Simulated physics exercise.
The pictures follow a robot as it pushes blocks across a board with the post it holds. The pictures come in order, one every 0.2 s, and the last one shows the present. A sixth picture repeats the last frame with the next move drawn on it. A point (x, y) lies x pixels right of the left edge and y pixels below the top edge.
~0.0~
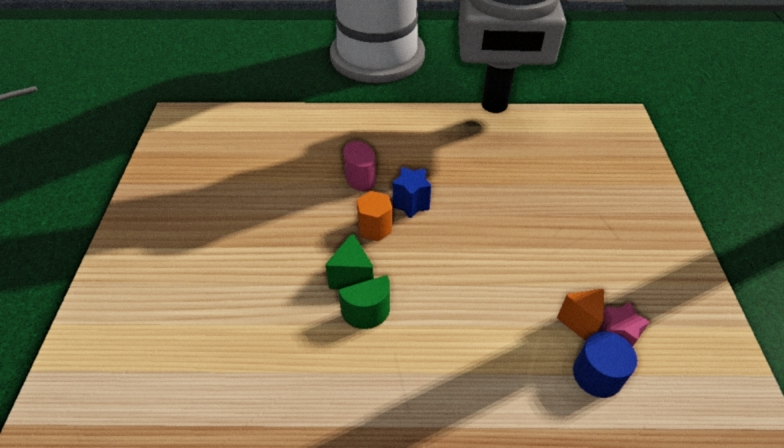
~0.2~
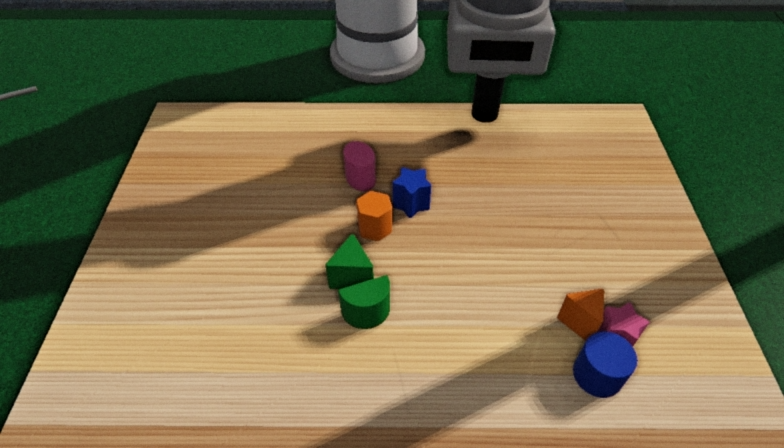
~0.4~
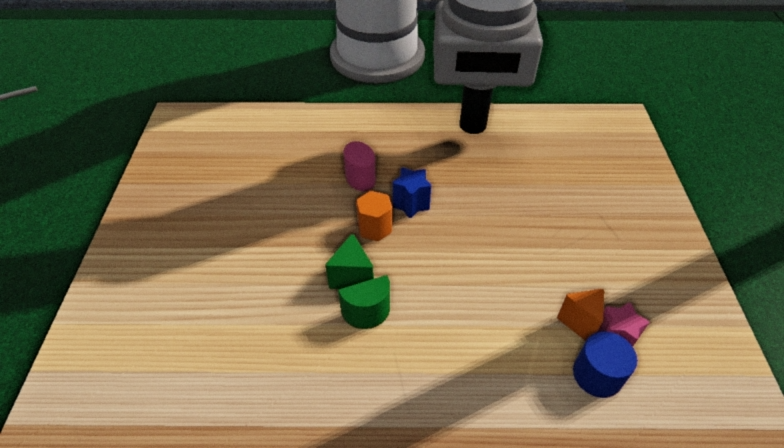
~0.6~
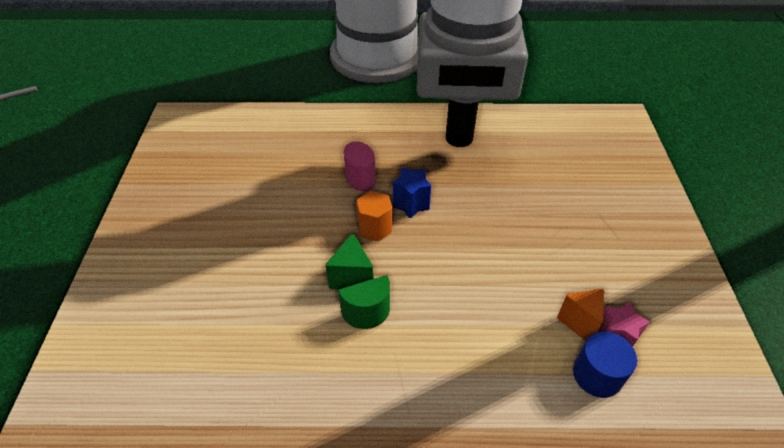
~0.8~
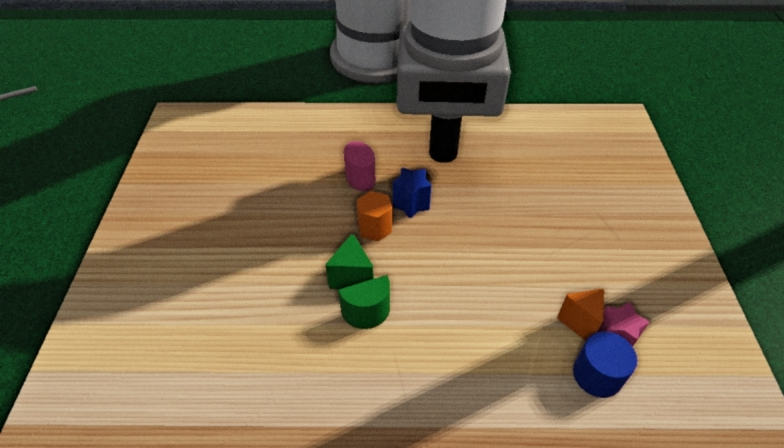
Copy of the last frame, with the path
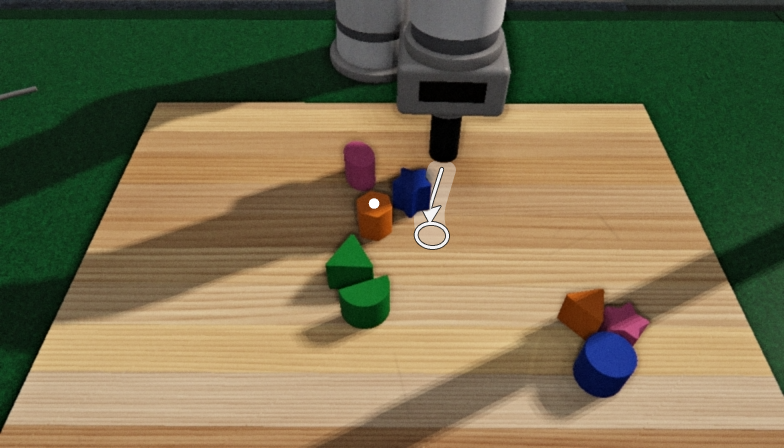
On a wooden board, a robot arm's black post moves down and left past unmoving colored blocks.
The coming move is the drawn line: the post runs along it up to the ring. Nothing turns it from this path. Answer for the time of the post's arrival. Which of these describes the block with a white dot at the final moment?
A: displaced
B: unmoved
Option A.
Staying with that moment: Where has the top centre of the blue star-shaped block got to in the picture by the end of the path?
About (398, 209).
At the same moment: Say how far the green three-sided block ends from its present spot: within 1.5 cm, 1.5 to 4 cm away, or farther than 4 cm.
It falls in the under 1.5 cm band.
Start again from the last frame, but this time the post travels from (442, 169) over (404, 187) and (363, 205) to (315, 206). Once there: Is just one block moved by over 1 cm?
The answer is yes.
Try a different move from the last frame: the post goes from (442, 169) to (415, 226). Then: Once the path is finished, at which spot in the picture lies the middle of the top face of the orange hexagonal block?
If I read the scene right, the answer is (350, 212).
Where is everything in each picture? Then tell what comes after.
The first frame shows post tip at (494, 106); block tops, green three-sided block at (350, 255); pink oval at (359, 153); orange hexagonal block at (374, 204); blue star-shaped block at (412, 179).
The second frame shows post at (485, 115); blocks unchanged.
The third frame shows post at (473, 126); blocks unchanged.
The fourth frame shows post at (459, 139); blocks unchanged.
The fifth frame shows post at (443, 154); green three-sided block at (350, 255); pink oval at (359, 153); orange hexagonal block at (374, 204); blue star-shaped block at (412, 179).
Path on the board, from (442, 169) by way of (435, 189) and (429, 211) to (432, 235); the dot is on the orange hexagonal block.
What follows on the original path. Halfway along, post at (433, 185); blue star-shaped block at (403, 188), turned 15° clockwise.
At the end, post at (433, 220); green three-sided block in place; pink oval in place; orange hexagonal block at (361, 208), turned 25° clockwise; blue star-shaped block at (398, 209), turned 70° clockwise.
